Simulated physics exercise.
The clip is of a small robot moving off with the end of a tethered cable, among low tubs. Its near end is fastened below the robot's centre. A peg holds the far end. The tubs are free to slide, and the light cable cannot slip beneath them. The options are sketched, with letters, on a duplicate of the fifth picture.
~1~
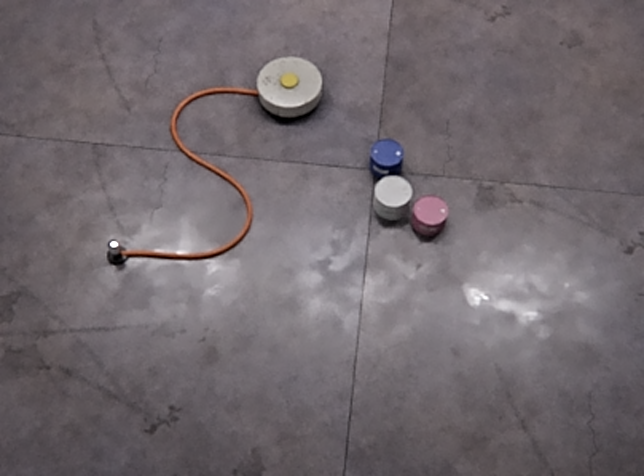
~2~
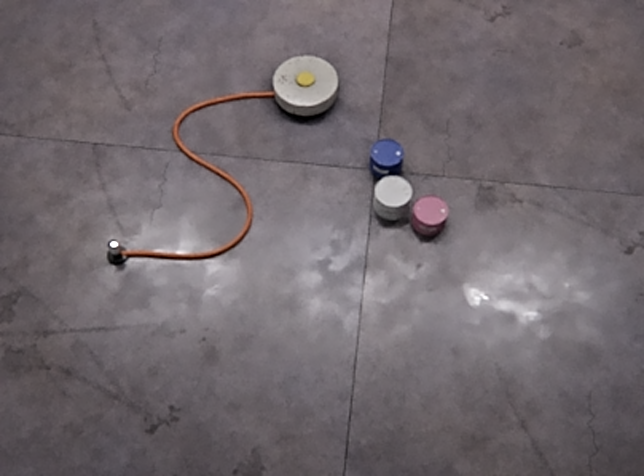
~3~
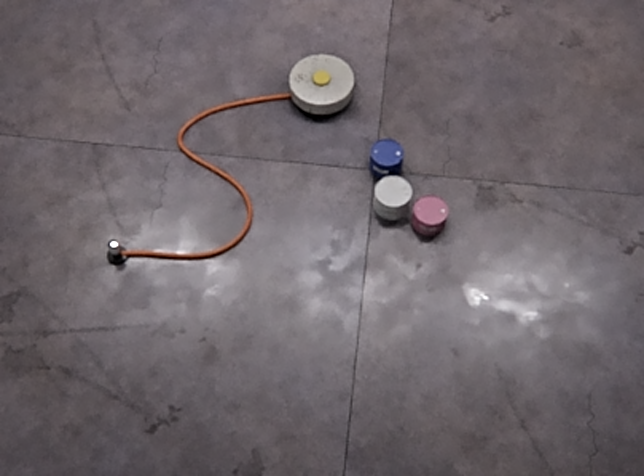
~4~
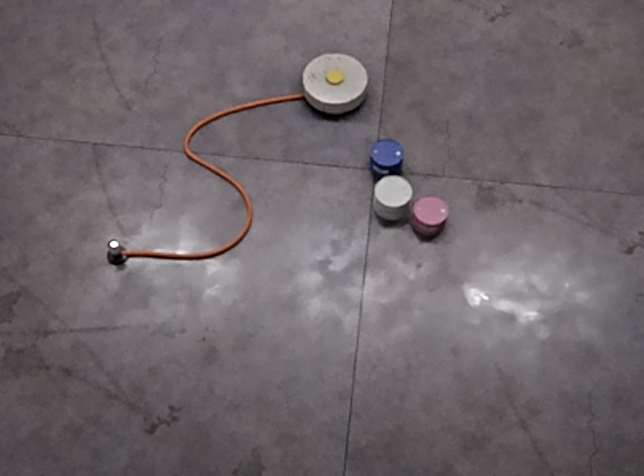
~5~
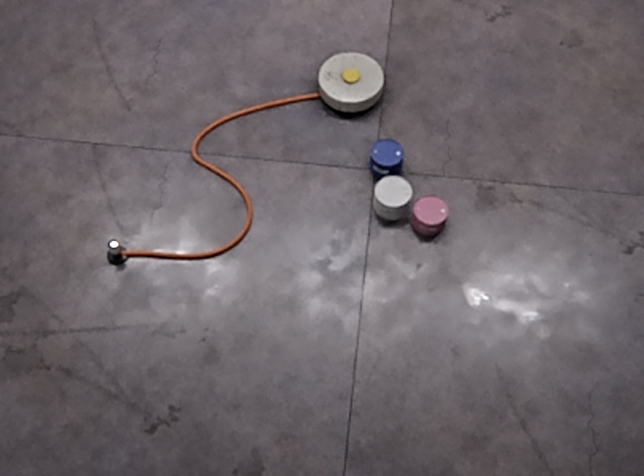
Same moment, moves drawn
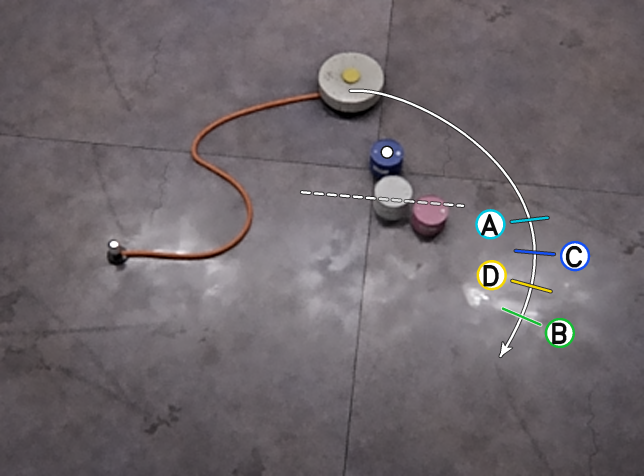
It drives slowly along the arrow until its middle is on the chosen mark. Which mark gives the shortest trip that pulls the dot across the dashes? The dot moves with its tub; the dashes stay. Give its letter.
B.
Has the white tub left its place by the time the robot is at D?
Yes.
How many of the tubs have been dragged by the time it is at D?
Two.
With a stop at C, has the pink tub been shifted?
No.
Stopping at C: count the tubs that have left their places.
Two.
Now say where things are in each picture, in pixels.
The first frame shows robot (290, 88); peg (115, 250); white tub (393, 198).
The second frame shows robot (306, 87); blue tub (386, 159).
The third frame shows robot (322, 86); white tub (393, 198).
The fourth frame shows robot (335, 85); blue tub (386, 159).
The fifth frame shows robot (351, 83); white tub (393, 198); pink tub (430, 215); blue tub (386, 159).
On the marked copy, A at (530, 220); B at (521, 317); C at (535, 253); D at (531, 286); the dashed line at (382, 199); the route from (351, 91) via (509, 179) to (501, 356); the white dot at (387, 152).
With B. Early on, robot (461, 123); blue tub (386, 159).
Further on, robot (532, 213); blue tub (387, 164).
At the end, robot (524, 311); white tub (394, 240); pink tub (427, 230); blue tub (379, 211); the dot on the blue tub is over the dashed line.
As for the rest, A leaves the dotted tub short, at (387, 164); C leaves the dotted tub short, at (387, 182); D leaves the dotted tub short, at (383, 199).
